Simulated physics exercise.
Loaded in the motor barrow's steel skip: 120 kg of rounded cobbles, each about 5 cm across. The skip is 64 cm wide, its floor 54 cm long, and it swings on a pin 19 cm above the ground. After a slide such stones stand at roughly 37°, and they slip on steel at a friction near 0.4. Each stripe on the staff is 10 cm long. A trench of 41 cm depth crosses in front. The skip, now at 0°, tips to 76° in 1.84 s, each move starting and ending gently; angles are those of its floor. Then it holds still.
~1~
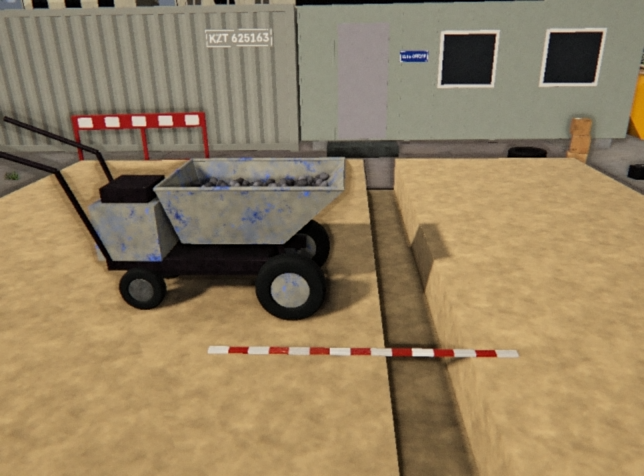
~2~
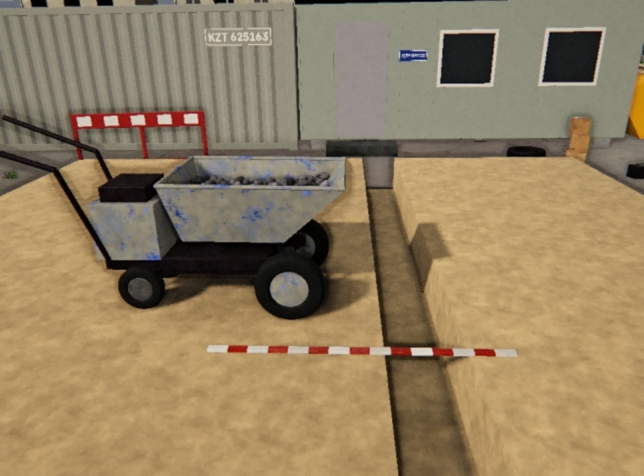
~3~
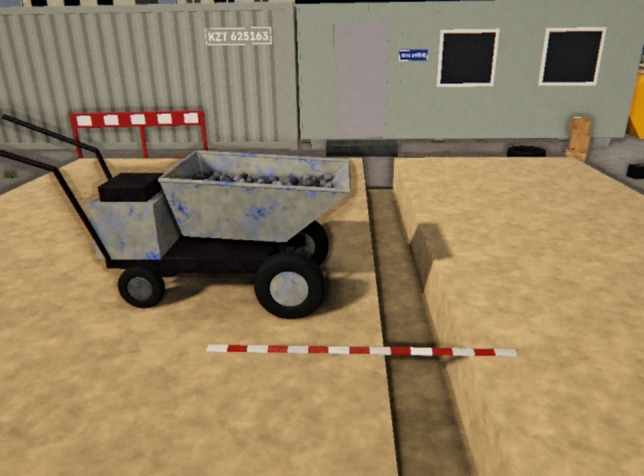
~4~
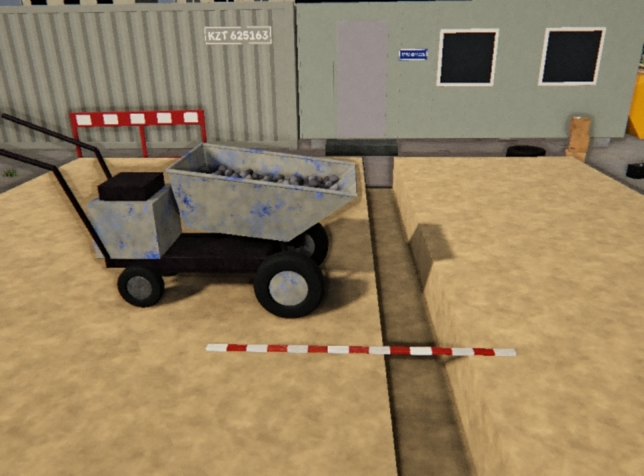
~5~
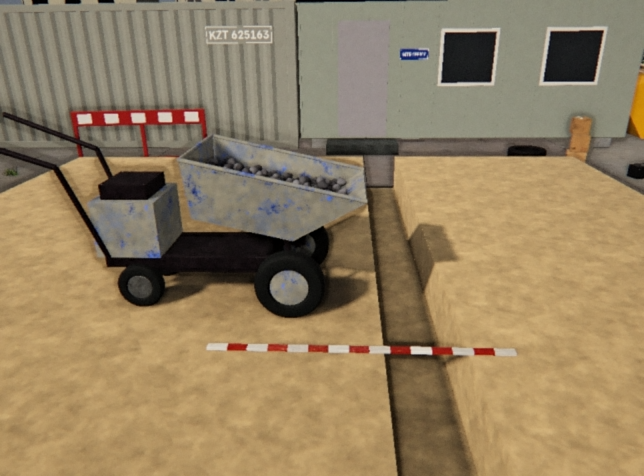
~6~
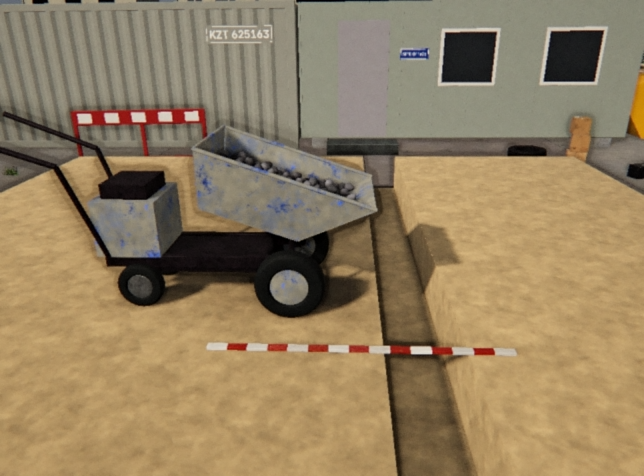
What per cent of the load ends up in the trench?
About 96 per cent.
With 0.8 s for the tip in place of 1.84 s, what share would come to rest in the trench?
In that case some 90 per cent.
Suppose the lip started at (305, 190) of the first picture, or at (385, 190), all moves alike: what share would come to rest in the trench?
Near 100 per cent from the first place, 15 from the second.
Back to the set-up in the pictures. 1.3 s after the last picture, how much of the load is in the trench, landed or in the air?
Some 75 per cent.
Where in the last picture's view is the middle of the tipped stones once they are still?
Around (416, 341).
Then, 0.8 s after the last picture the floor is at 64°, 99 % in the skip, 1 % in the trench; the foremost stones are at (421, 276).
Then, 1.3 s after the last picture the floor is at 76°, 22 % in the skip, 75 % in the trench, 4 % past the trench; the foremost stones are at (495, 295).
Then, 1.7 s after the last picture the floor is at 76°, 2 % in the skip, 94 % in the trench, 4 % past the trench; the foremost stones are at (514, 296).
Then, 3.6 s after the last picture the floor is at 76°, 0 % in the skip, 96 % in the trench, 4 % past the trench; the foremost stones are at (515, 296).
